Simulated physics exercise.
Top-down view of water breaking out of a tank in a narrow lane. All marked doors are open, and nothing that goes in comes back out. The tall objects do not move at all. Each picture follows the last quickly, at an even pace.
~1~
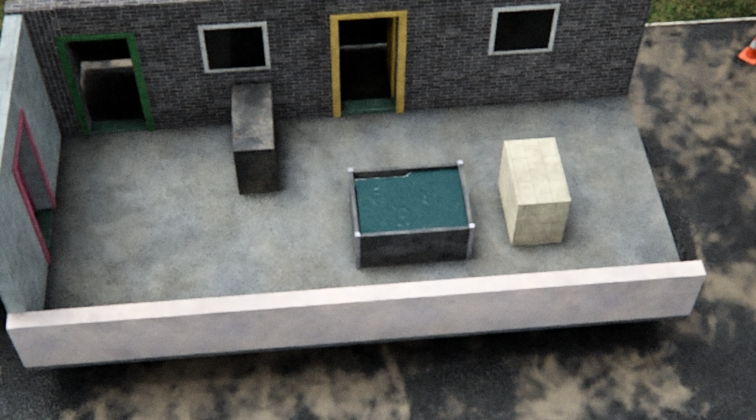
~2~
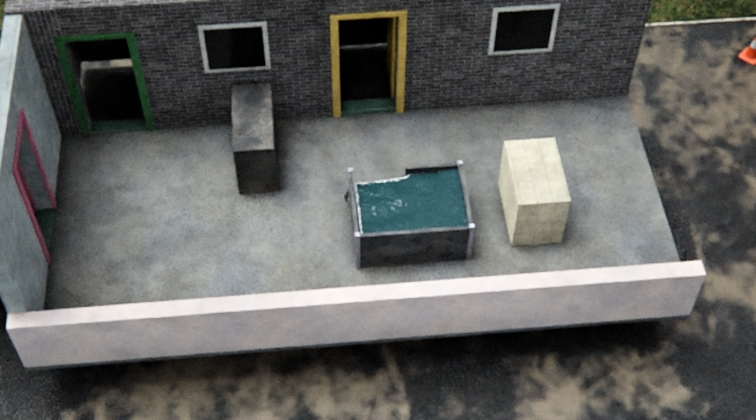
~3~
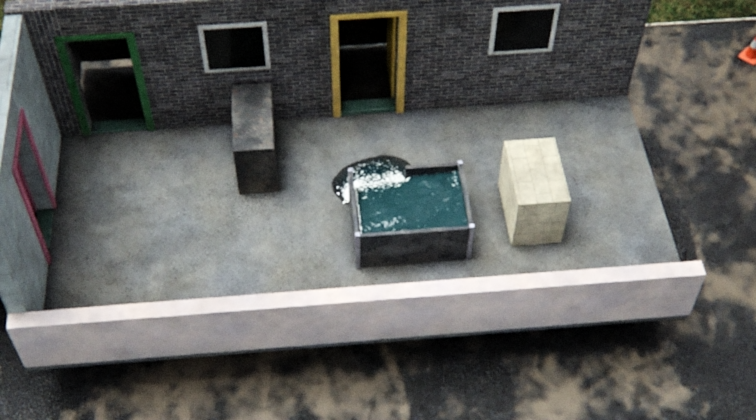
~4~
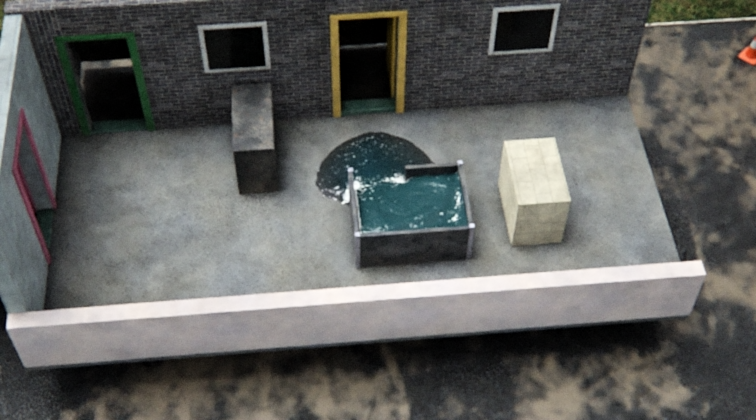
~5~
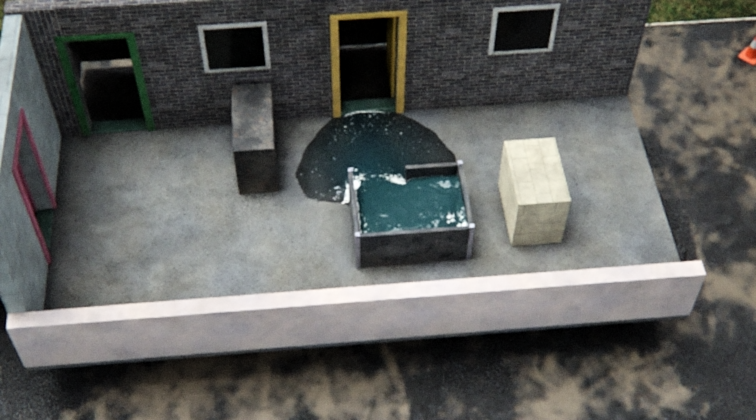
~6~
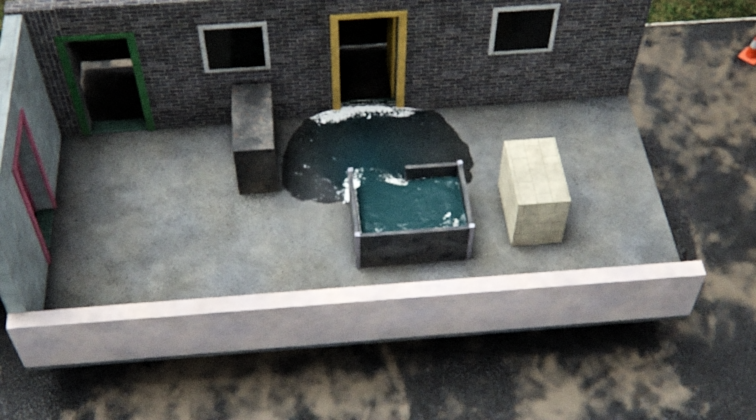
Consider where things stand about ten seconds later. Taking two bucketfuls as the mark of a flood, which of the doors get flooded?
The pink door stays below the mark, the green door stays below the mark, the yellow door gets flooded.
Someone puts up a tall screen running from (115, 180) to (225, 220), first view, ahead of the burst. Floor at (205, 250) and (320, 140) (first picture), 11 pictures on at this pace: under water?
Result by location - first parched, second soaked.
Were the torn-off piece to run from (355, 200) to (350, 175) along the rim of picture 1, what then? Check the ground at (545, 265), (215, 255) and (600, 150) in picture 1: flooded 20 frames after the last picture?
Taking each in turn, they come out kept dry, watered, kept dry.
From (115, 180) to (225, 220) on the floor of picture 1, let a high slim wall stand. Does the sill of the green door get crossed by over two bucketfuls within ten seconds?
Green door: Spared.
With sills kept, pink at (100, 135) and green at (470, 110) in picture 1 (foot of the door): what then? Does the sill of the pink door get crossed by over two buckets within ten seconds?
I'd say the pink one admits less.
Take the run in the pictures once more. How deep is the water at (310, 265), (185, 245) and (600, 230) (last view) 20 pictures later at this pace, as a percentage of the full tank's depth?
The depth comes out near 2, 0 and 0 per cent.
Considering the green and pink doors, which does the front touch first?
Answer: The one in green.
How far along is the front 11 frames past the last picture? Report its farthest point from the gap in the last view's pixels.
Close to (73, 138), I think.
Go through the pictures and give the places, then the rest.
The first frame shows still water in the tank at (410, 202).
In the second frame, the front is at a hidden place, out from the gap on the tank's far side.
In the third frame, water pours out on the tank's far side and has run to (399, 162).
In the fourth frame, the front is at (384, 137), out from the gap on the tank's far side.
In the fifth frame, water pours out on the tank's far side and has run to (340, 118).
In the sixth frame, water pours out on the tank's far side and has run to (310, 120).
A moment on, water covers 15 % of the floor; the pink door not reached, the green door not reached, the yellow door far over two buckets in.
Next, water covers 25 % of the floor; the pink door not reached, the green door wet at the sill, nothing in, the yellow door far over two buckets in.
Then, water covers 40 % of the floor; the pink door wet at the sill, nothing in, the green door wet at the sill, nothing in, the yellow door far over two buckets in.
Later, water covers 55 % of the floor; the pink door wet at the sill, nothing in, the green door wet at the sill, nothing in, the yellow door far over two buckets in.
In the end, water covers 75 % of the floor; the pink door wet at the sill, nothing in, the green door wet at the sill, nothing in, the yellow door far over two buckets in.
